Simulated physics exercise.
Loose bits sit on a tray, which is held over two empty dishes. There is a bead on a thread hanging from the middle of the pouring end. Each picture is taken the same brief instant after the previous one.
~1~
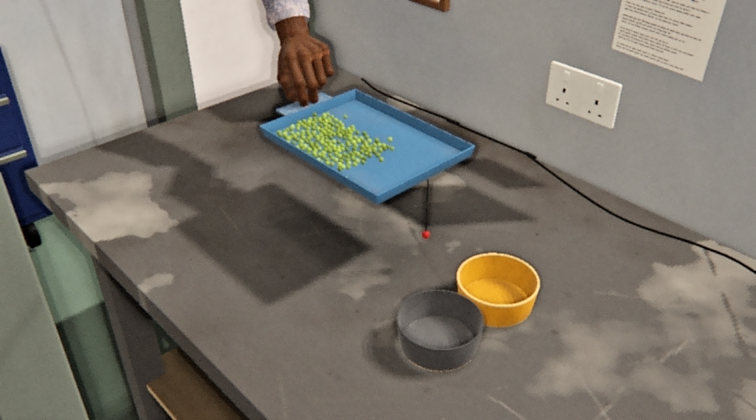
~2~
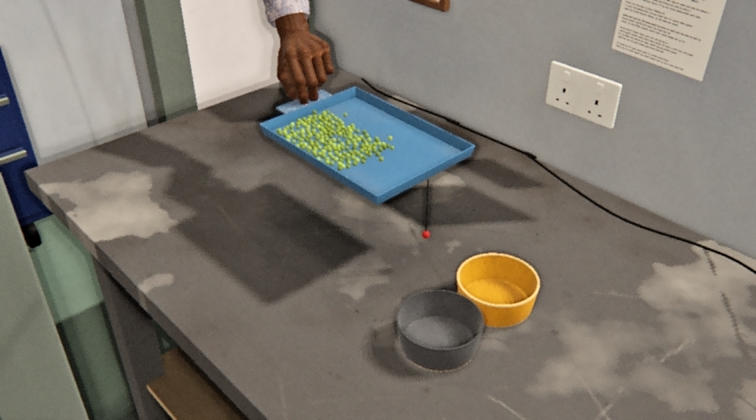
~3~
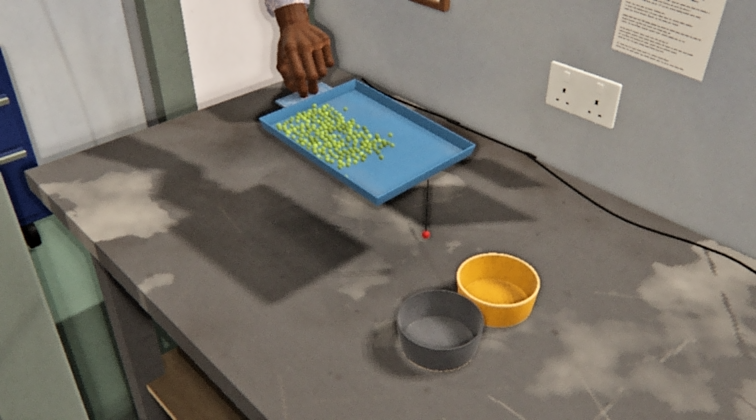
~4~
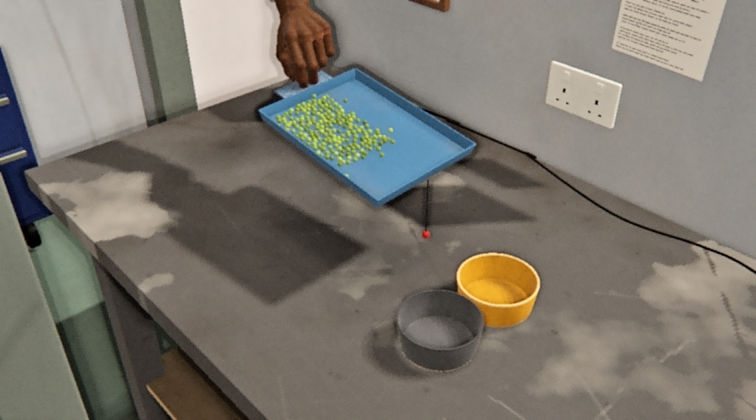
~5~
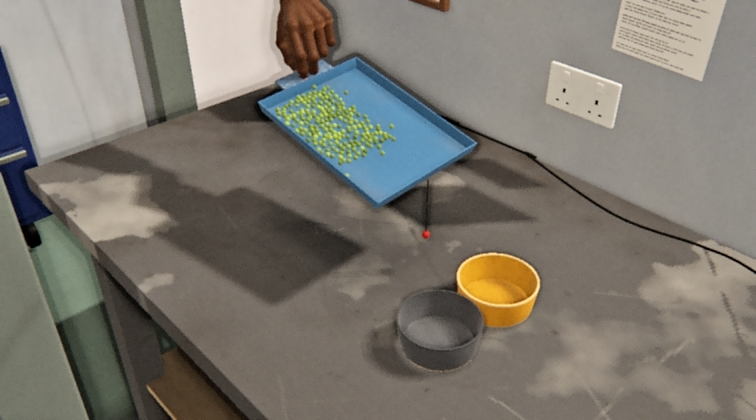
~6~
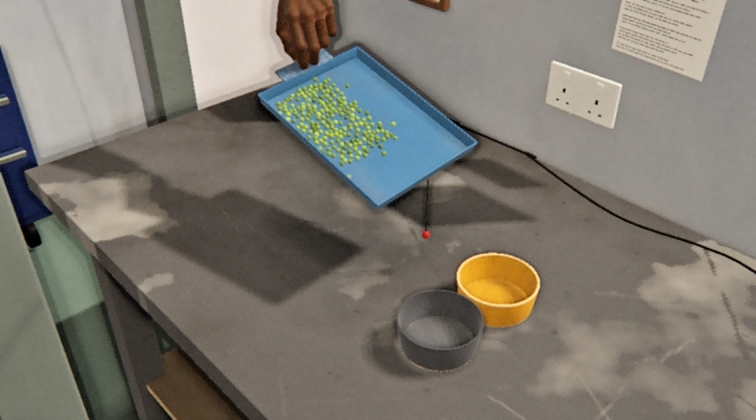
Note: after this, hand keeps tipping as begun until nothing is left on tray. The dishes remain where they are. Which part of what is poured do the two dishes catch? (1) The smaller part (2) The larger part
The smaller part (1).
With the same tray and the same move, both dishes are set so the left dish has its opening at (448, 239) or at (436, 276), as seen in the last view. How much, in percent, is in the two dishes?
First placement: 0 per cent; second placement: 20 per cent.
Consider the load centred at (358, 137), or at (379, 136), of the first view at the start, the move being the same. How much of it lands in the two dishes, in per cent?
Respectively 0 and 0 in a hundred.
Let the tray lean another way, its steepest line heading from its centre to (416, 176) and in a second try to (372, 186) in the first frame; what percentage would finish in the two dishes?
10 % then 0 %, roughly.
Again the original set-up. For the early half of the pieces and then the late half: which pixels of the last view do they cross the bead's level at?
It passes near (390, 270) first and then near (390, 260).
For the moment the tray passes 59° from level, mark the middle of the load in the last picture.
Centre estimate: (384, 199).
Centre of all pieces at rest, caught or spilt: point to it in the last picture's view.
Close to (394, 311), more or less.
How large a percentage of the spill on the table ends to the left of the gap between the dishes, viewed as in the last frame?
Estimate: Roughly 100 %.
Soon, tray tipped steeply; most on the tray; a stray few in the left dish; a small part outside both; a small part in the air.
A while on, tray tipped right over; about a third on the tray; a stray few in the left dish; about half outside both; about a quarter in the air.
Towards the end, tray tipped past a quarter turn; a stray few in the left dish; a stray few in the right dish; nearly all outside both.
Finally, tray tipped past a quarter turn; a stray few in the left dish; a stray few in the right dish; nearly all outside both.
